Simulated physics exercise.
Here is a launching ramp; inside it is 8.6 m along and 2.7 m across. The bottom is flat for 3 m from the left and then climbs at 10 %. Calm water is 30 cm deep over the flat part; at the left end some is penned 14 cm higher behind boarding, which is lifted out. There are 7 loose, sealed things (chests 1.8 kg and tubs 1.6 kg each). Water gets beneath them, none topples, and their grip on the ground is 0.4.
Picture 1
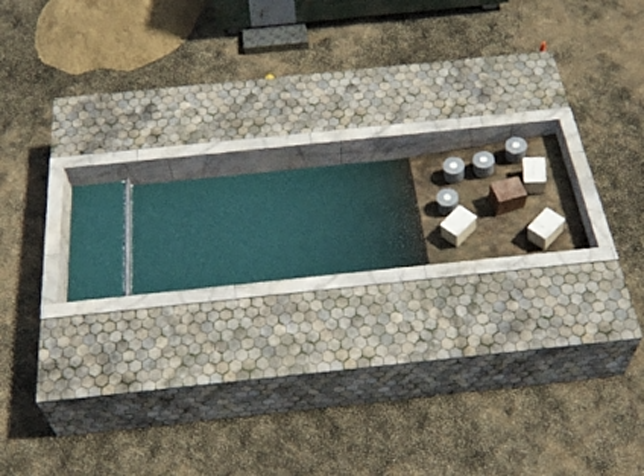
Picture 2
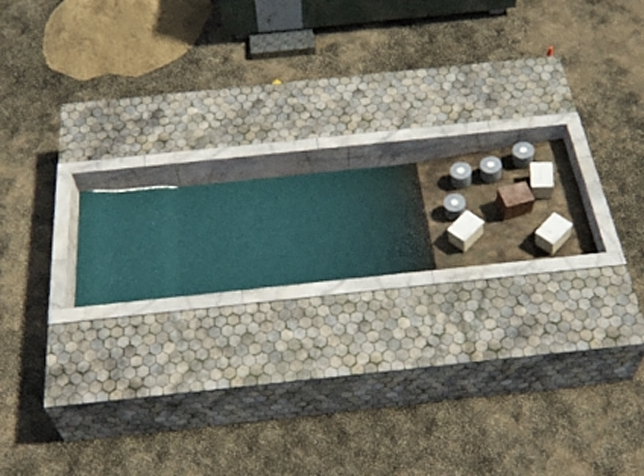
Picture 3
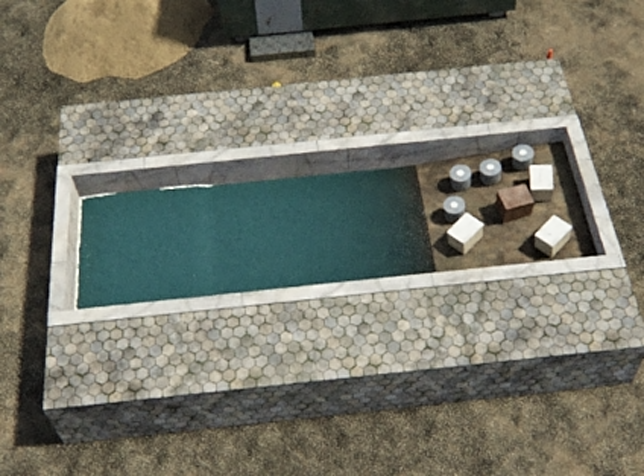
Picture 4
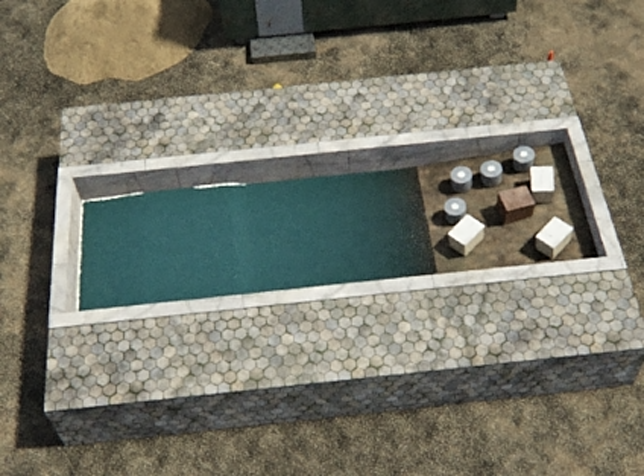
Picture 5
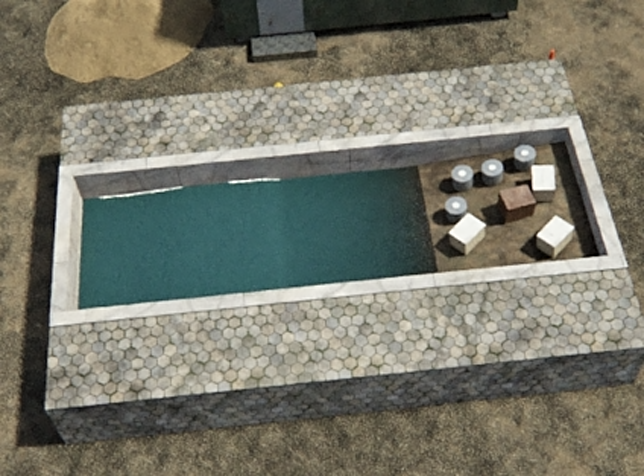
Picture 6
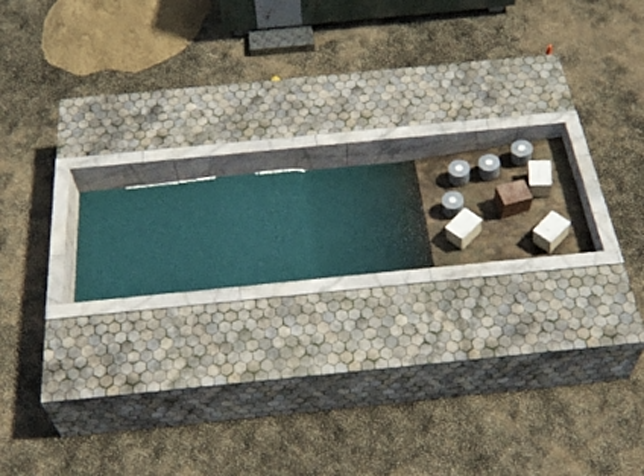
The thin boarding near the left end of the stone-walled ramp was lifted out, and faint white ripples slid rightward across the green water while the chests and tubs stayed still on the bare ground.
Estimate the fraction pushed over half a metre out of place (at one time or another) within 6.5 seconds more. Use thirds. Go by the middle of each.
Share: Between one and two thirds.
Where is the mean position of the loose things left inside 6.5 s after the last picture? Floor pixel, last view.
At about (431, 208).
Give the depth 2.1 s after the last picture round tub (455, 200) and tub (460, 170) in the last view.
About 3 and 2 cm.
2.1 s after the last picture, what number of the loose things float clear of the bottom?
I count 0.
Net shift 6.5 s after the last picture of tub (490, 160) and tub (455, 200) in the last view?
In turn: 250 cm, 200 cm.
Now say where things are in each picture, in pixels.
In the first frame, a chest at (460, 220), on the bottom; a tub at (455, 165) rests on the ground; water covers 15.8 m2; 0 of 7 have shifted.
In the second frame, a chest at (468, 225), on the bottom; a tub at (463, 170), on the bottom; 15.8 m2 under water; 0 of 7 have shifted.
In the third frame, a chest at (467, 228) rests on the ground; a tub at (462, 173) rests on the ground; 15.8 m2 under water; 0 of 7 have shifted.
In the fourth frame, a chest at (468, 229), on the bottom; a tub at (463, 175) rests on the ground; water covers 15.8 m2; 0 of 7 have shifted.
In the fifth frame, a chest at (469, 228), on the bottom; a tub at (464, 173), on the bottom; water covers 15.8 m2; 0 of 7 have shifted.
In the sixth frame, a chest at (466, 223) rests on the ground; a tub at (461, 168) rests on the ground; 15.8 m2 under water; 0 of 7 have shifted.
Then, 0.6 s after the last picture 0 of 7 are over 50 cm from their spots; 0 afloat.
Then, 2.1 s after the last picture 0 of 7 are over 50 cm from their spots; 0 afloat.
Then, 4.1 s after the last picture 1 of 7 are over 50 cm from their spots; 4 afloat.
Then, 6.5 s after the last picture 4 of 7 are over 50 cm from their spots, and 4 have been at some point; 4 afloat.
